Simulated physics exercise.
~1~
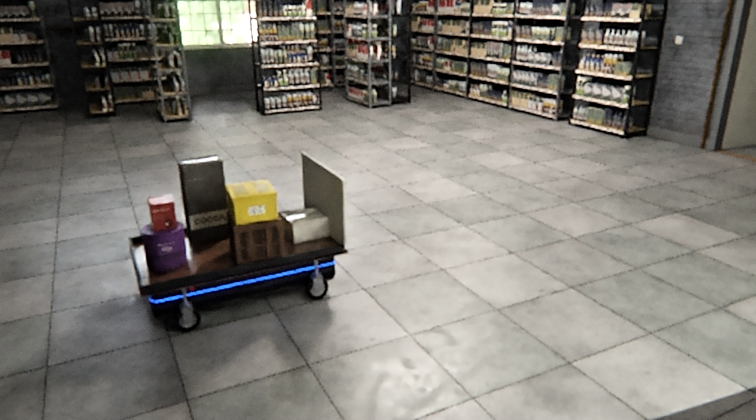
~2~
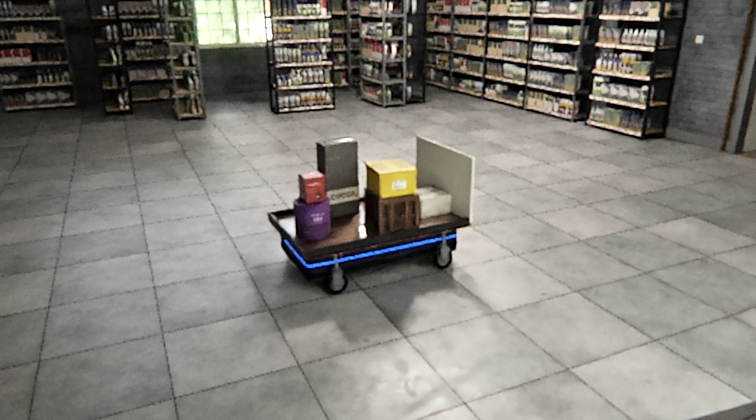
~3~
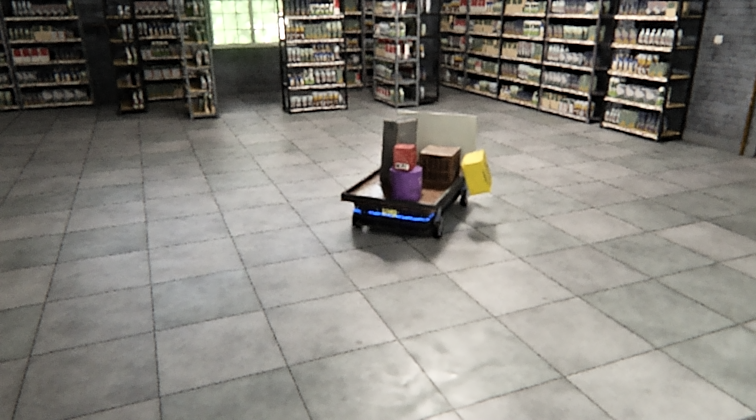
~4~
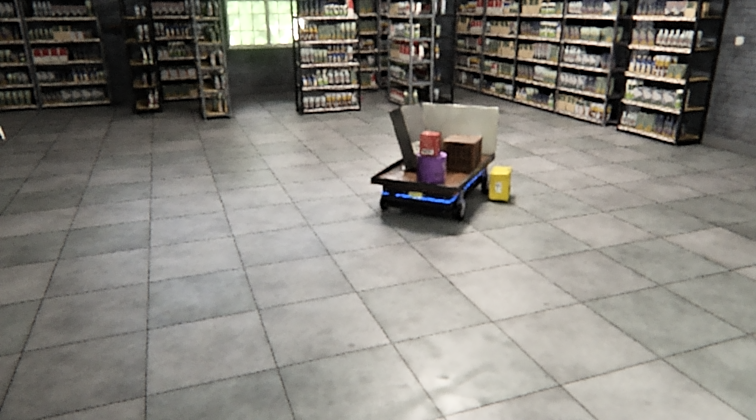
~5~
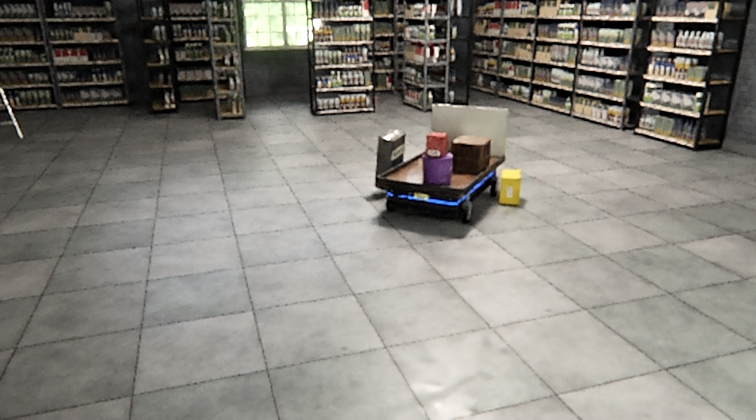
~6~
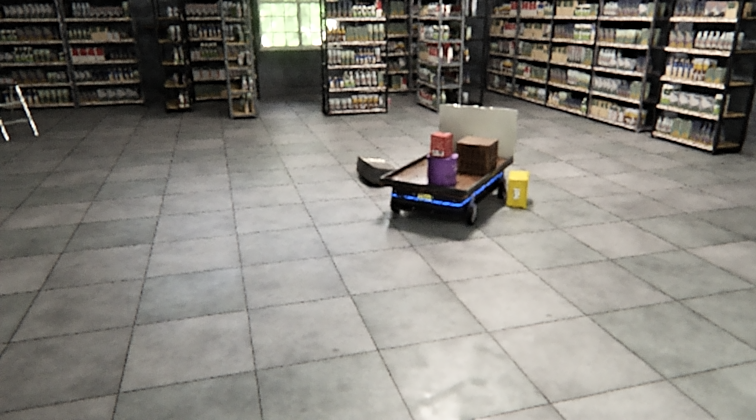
A loaded cart turns and stops, losing a yellow tote and then a grey box.
